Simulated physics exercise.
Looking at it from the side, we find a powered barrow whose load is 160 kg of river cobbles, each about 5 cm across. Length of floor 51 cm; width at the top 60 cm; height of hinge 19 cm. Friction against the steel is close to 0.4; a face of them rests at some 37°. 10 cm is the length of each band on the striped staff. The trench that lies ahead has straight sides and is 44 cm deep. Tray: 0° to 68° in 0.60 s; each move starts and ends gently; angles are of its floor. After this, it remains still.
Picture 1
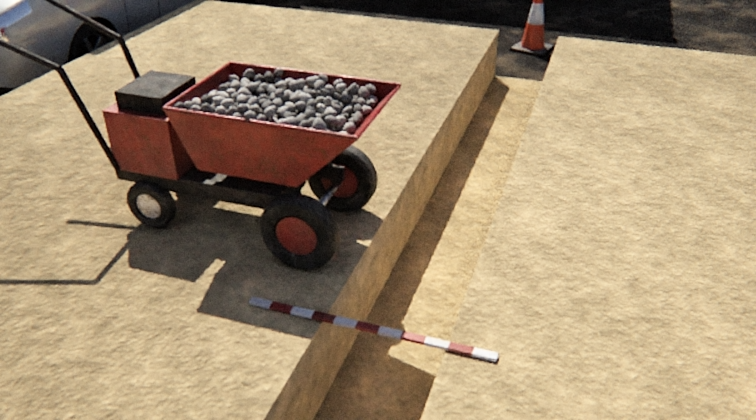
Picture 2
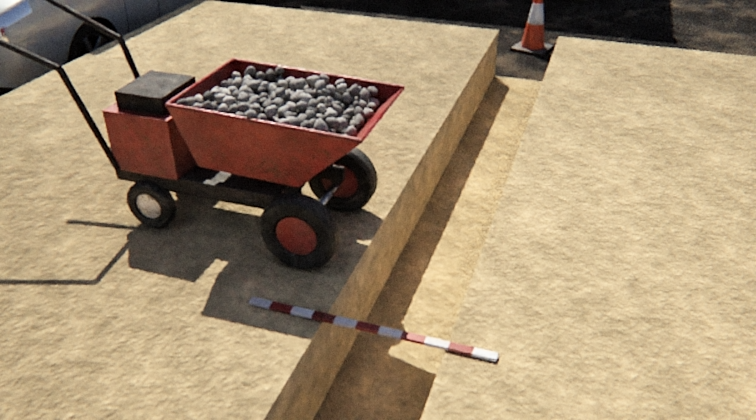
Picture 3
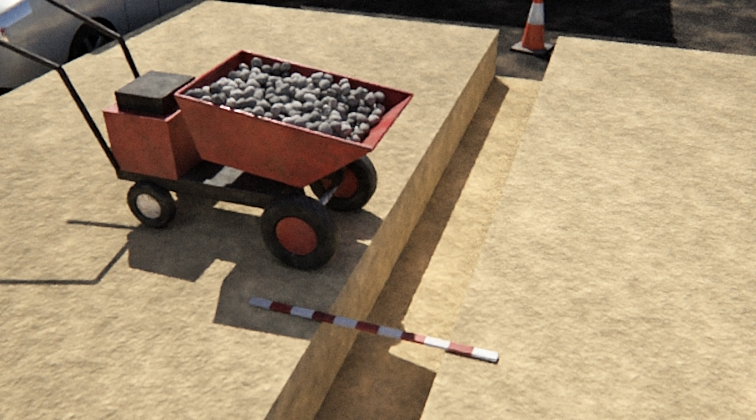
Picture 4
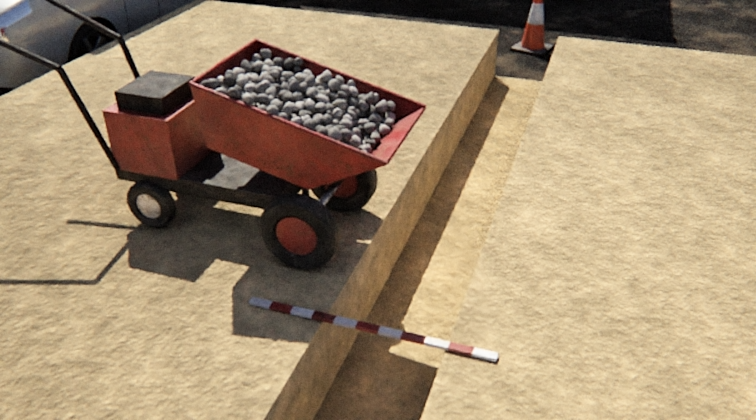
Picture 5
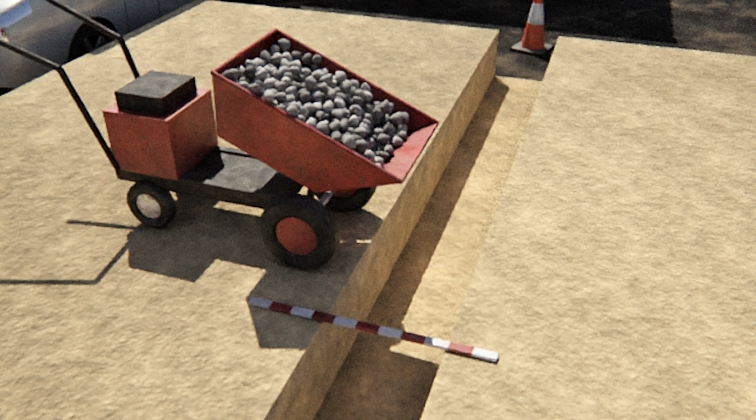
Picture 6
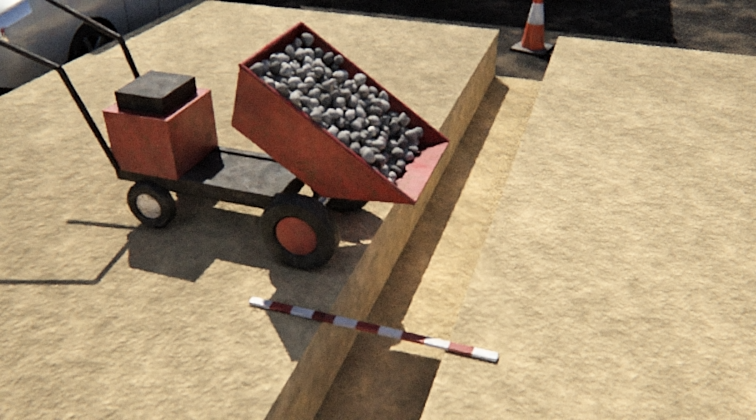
At first, a red powered barrow heaped with grey cobbles stands beside a straight-sided trench, its tray nearly level. The tray then tilts steadily, its rear rising away from the chassis and its front lip lowering toward the right, until it slopes steeply with the stones still inside.
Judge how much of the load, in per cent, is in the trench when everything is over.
I judge it at about 44 per cent.
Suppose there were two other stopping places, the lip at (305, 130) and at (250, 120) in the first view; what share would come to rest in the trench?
Close to 90 percent in the first case, 90 percent in the second.
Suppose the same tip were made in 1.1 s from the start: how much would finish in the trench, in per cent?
That would give about 60 percent.
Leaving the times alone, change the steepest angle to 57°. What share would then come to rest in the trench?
The trench would hold about 40% of it.
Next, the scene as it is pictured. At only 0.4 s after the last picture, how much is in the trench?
I'd say near 15 per cent at that time.
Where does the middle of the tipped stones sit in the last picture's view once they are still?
Their middle lands near (499, 265).
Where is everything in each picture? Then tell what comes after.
The first frame shows lip at (357, 138), floor tilted 0°, highest stones at (307, 86).
The second frame shows lip at (361, 141), floor tilted 2°, highest stones at (302, 84).
The third frame shows lip at (372, 150), floor tilted 7°, highest stones at (255, 76).
The fourth frame shows lip at (387, 164), floor tilted 15°, highest stones at (263, 68).
In the fifth frame, the tray is at 24°, its lip at (402, 182); the top of the load is at (271, 58).
The sixth frame shows lip at (415, 204), floor tilted 34°, highest stones at (294, 53).
Then, 0.1 s after the last picture the floor is at 57°, 100 % in the tray; the foremost stones are at (435, 199).
Then, 0.4 s after the last picture the floor is at 68°, 72 % in the tray, 13 % in the trench, 15 % past the trench; the foremost stones are at (515, 269).
Then, 0.7 s after the last picture the floor is at 68°, 17 % in the tray, 29 % in the trench, 54 % past the trench; the foremost stones are at (706, 316).
Then, 2.7 s after the last picture the floor is at 68°, 0 % in the tray, 44 % in the trench, 56 % past the trench; the foremost stones are past the picture's edge.
